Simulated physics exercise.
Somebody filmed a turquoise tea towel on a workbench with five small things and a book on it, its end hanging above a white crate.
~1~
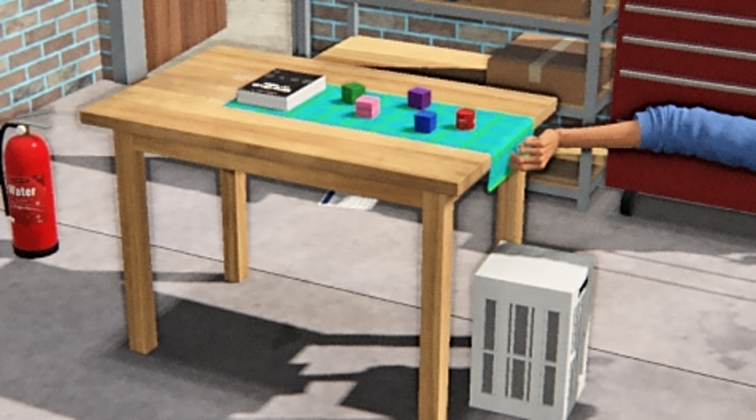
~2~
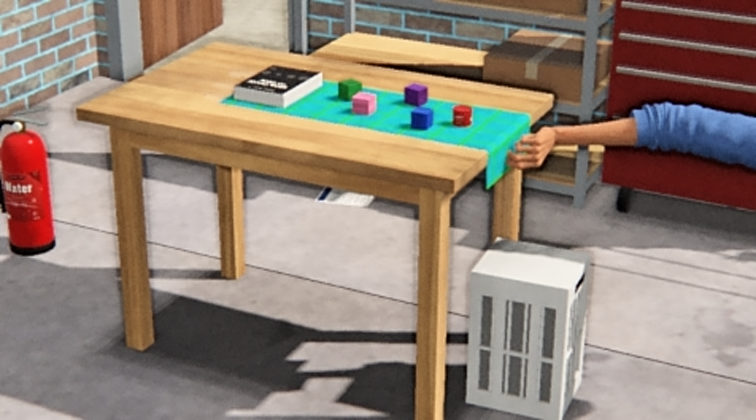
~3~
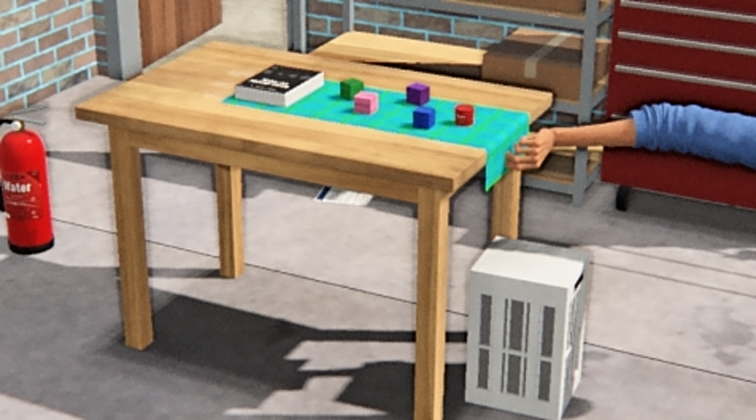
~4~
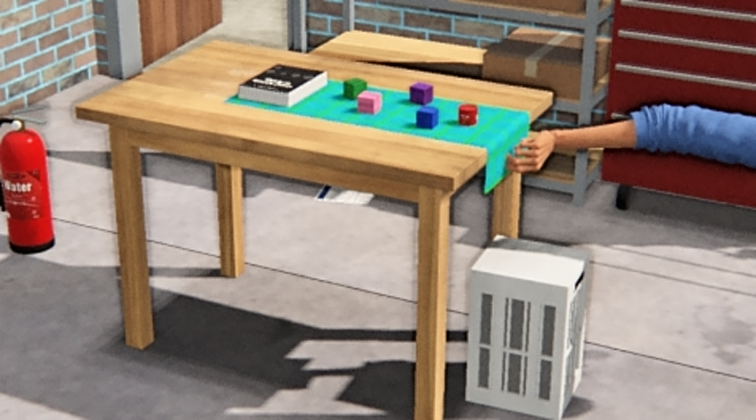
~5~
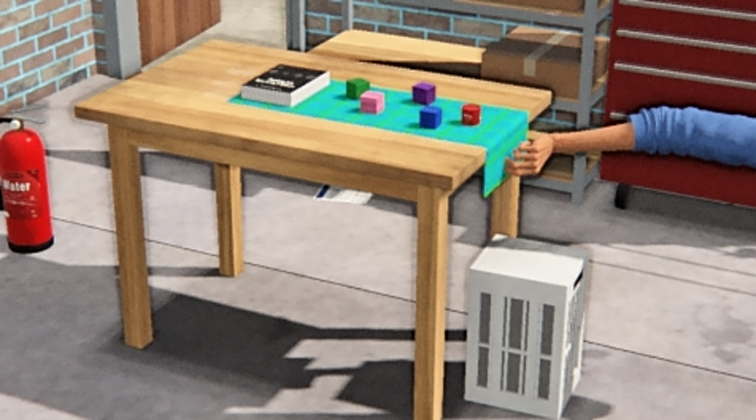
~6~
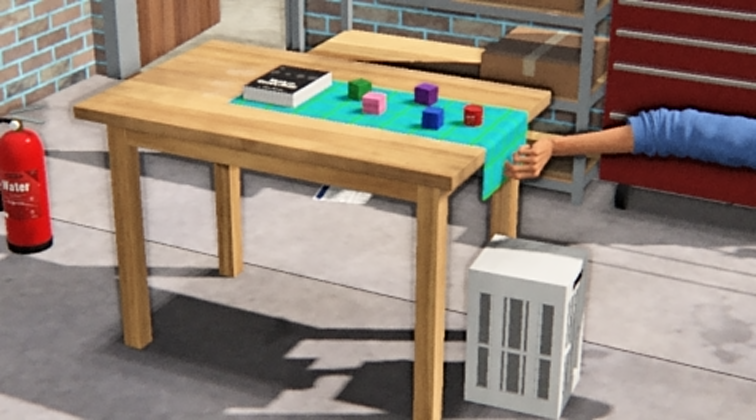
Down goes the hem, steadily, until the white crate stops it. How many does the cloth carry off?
It carries off two.
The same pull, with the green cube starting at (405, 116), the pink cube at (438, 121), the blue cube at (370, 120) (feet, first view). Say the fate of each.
The green cube survives, the pink cube is carried off, the blue cube holds on.
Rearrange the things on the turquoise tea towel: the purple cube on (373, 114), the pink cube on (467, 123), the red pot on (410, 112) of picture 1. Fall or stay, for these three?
The purple cube stays on; the pink cube goes over; the red pot does not fall.
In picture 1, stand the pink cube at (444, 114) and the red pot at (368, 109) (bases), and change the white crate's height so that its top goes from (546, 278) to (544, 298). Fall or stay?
The pink cube tumbles off, the red pot remains up.
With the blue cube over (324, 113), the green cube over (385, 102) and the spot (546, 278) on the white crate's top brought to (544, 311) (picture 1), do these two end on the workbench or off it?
The blue cube keeps its place on top, the green cube holds on.
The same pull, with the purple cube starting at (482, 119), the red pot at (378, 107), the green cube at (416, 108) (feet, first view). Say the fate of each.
The purple cube comes down, the red pot does not fall, the green cube survives.
Early on, hem near (505, 231); red pot gone.
Midway, hem on the crate; red pot and blue cube gone.
Finally, hem on the crate; red pot and blue cube gone. The answer is two.
